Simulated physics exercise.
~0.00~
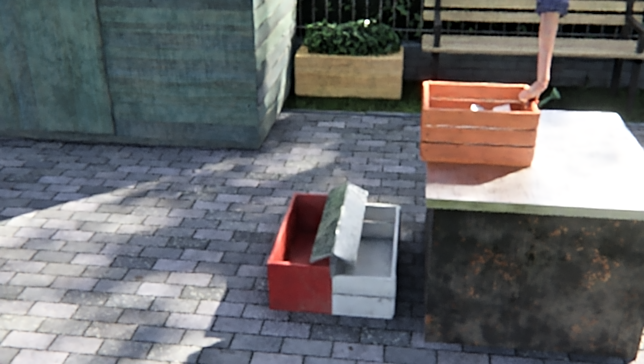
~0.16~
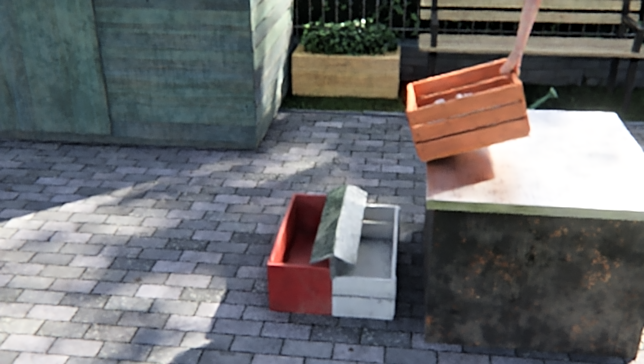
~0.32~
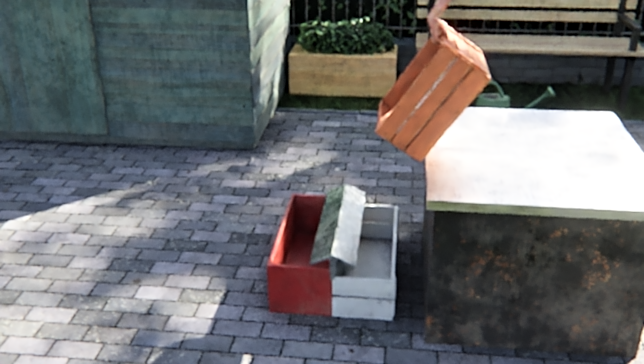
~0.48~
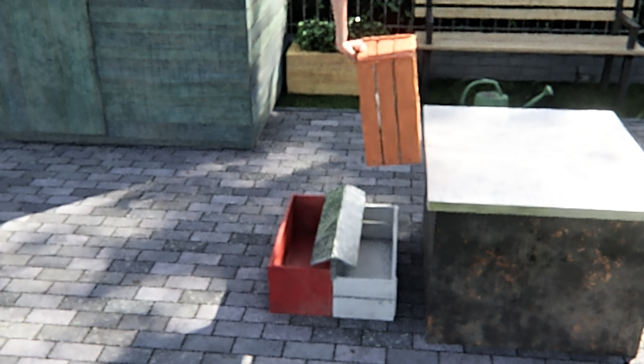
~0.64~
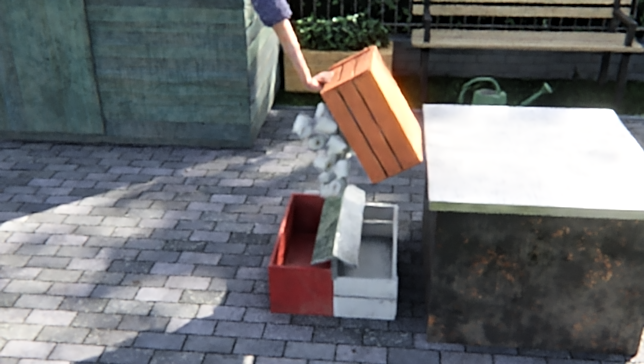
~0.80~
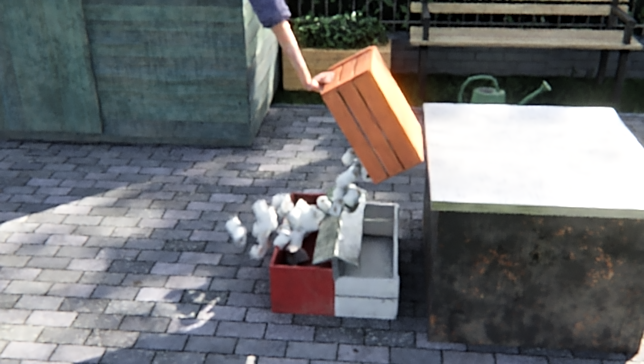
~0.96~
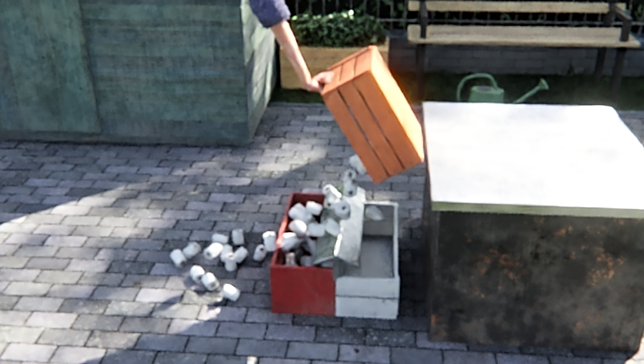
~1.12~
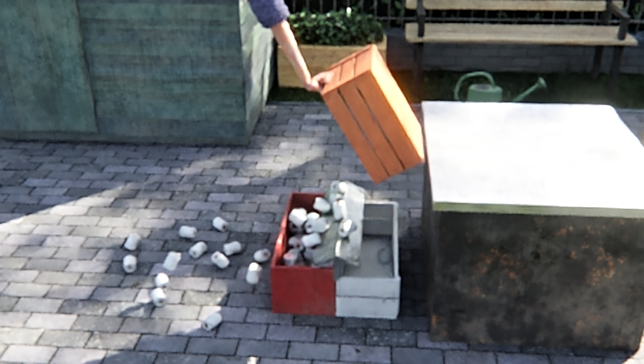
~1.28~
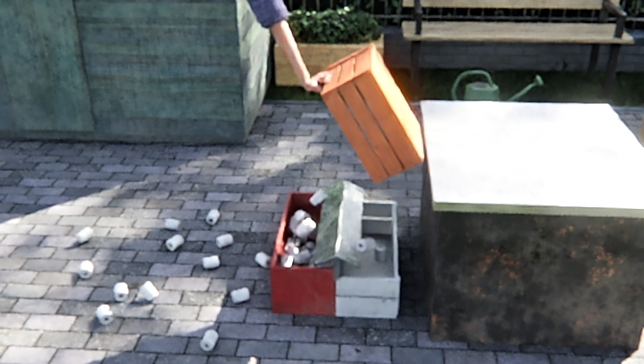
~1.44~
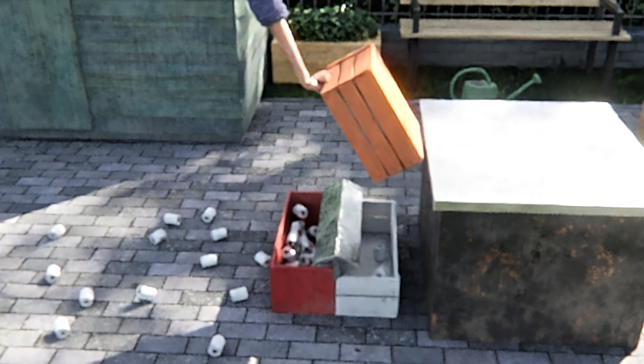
In the video, a hand lifts an orange box from a bench top, swings it left and tips it over, spilling white rolls toward a divided red and white trough; many land in the red part, while others scatter leftward across the paving.
